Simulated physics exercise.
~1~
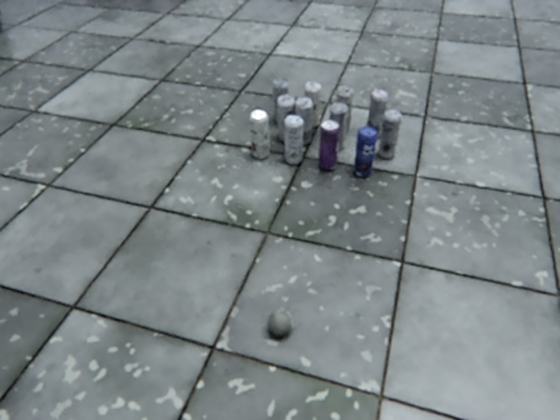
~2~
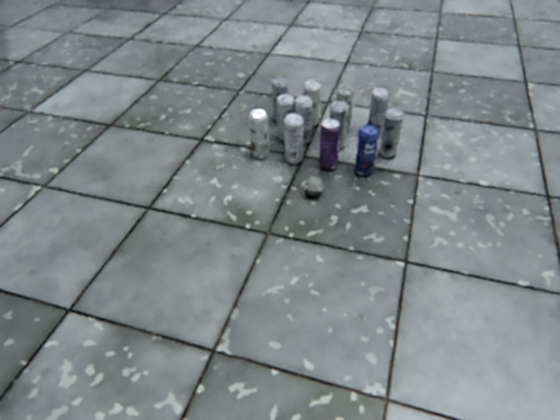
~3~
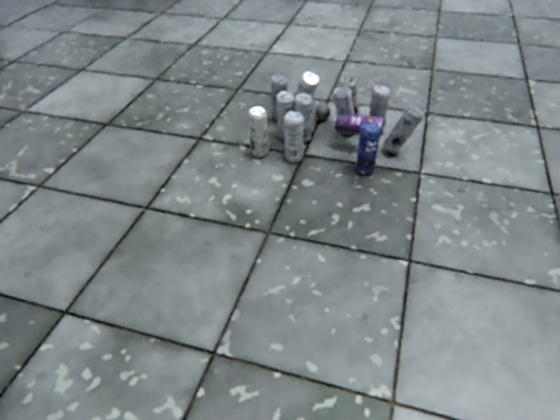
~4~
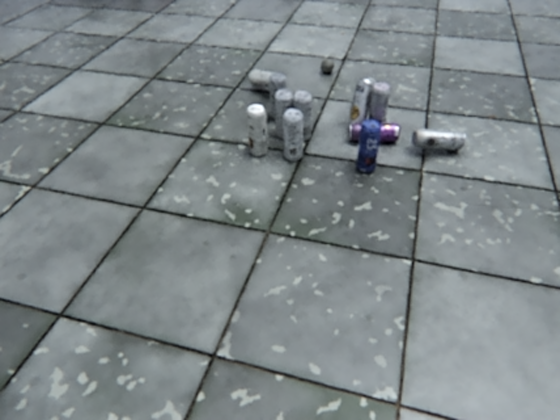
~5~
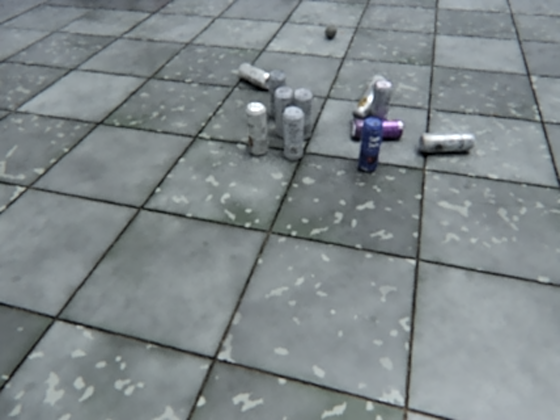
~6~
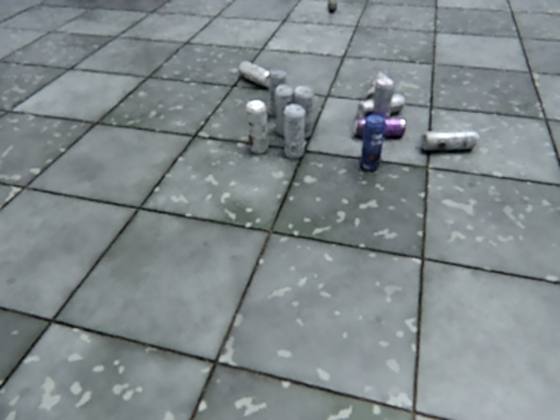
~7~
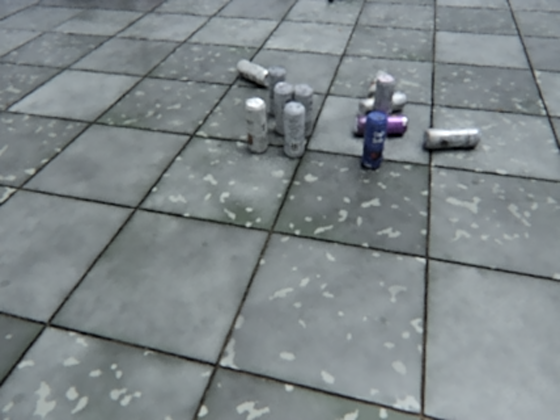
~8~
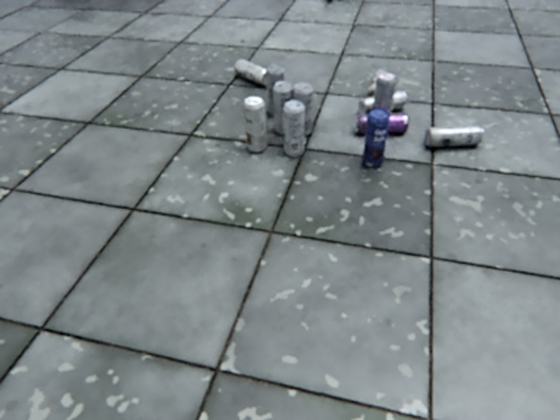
At first, a cluster of slim upright tubes, mostly pale grey with one purple and one blue at the front, stands on a grey tiled pavement while a dark stone ball sits in the foreground. The ball rolls away from the viewer toward the group and drives in beside the purple tube. The purple tube topples onto its side, and tubes around it lean and fall, one to the right and another at the back left. The ball comes out behind them and rolls off into the distance. By the end, several tubes lie flat, while the blue one still stands among others left upright.
